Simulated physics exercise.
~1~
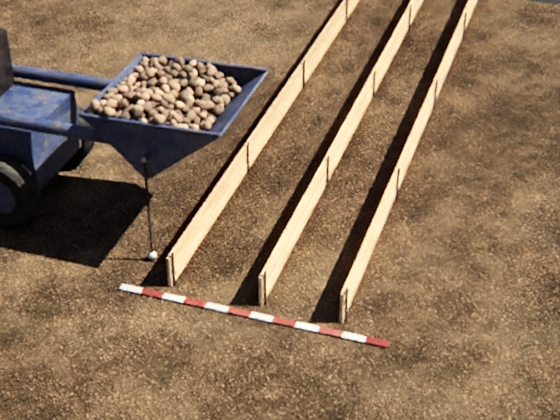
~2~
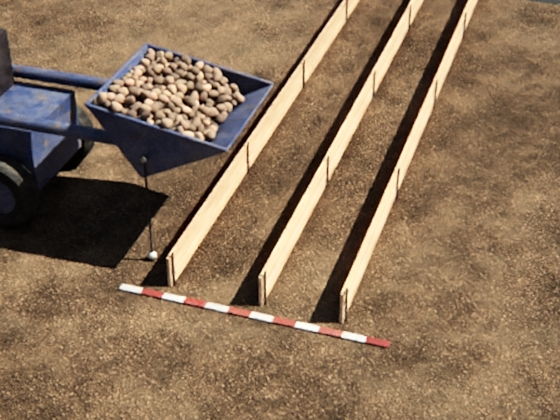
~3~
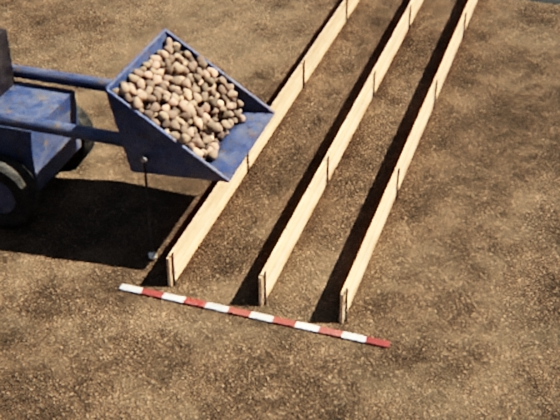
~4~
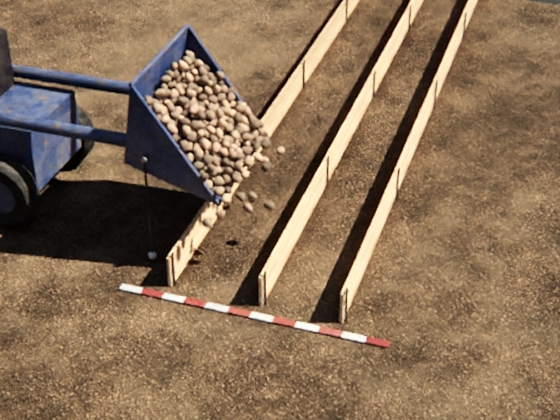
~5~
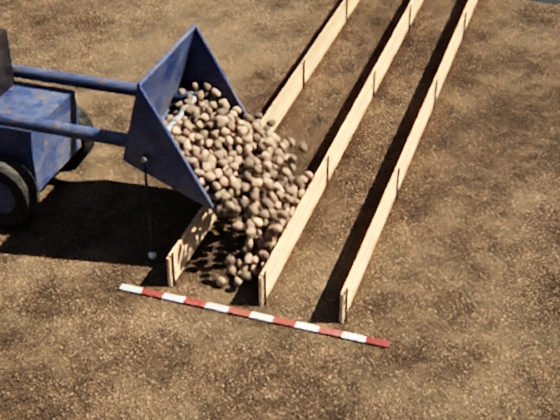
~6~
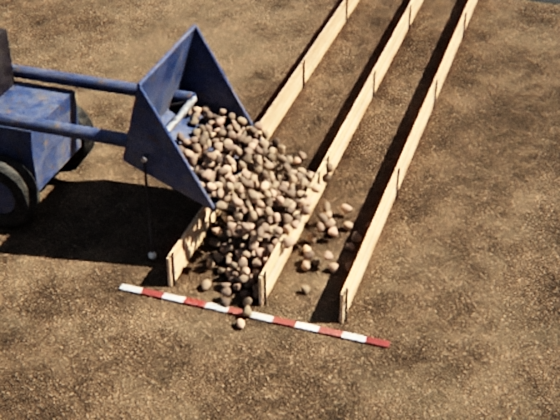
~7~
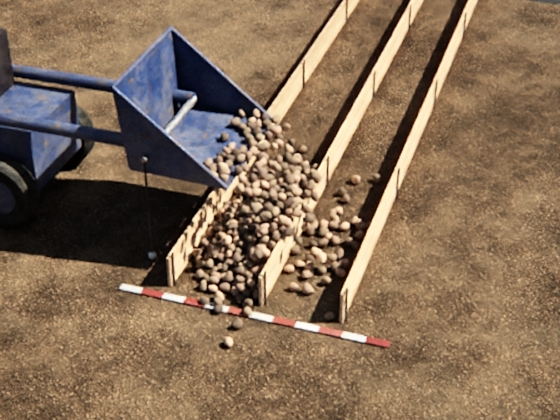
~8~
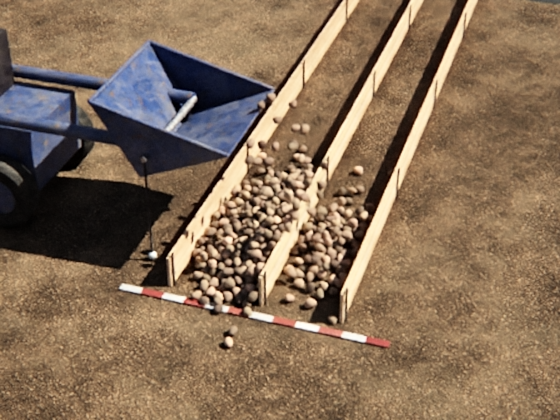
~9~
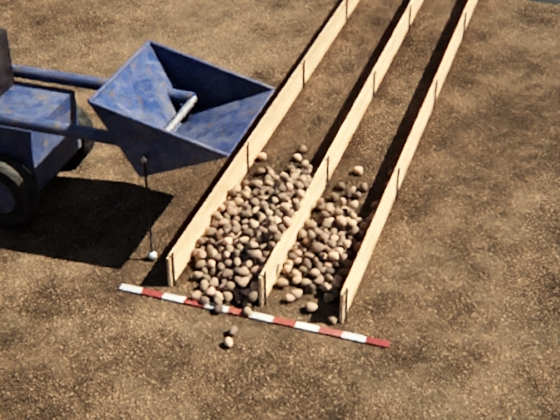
A blue loader bucket tips stones between wooden boards, then swings back up empty.
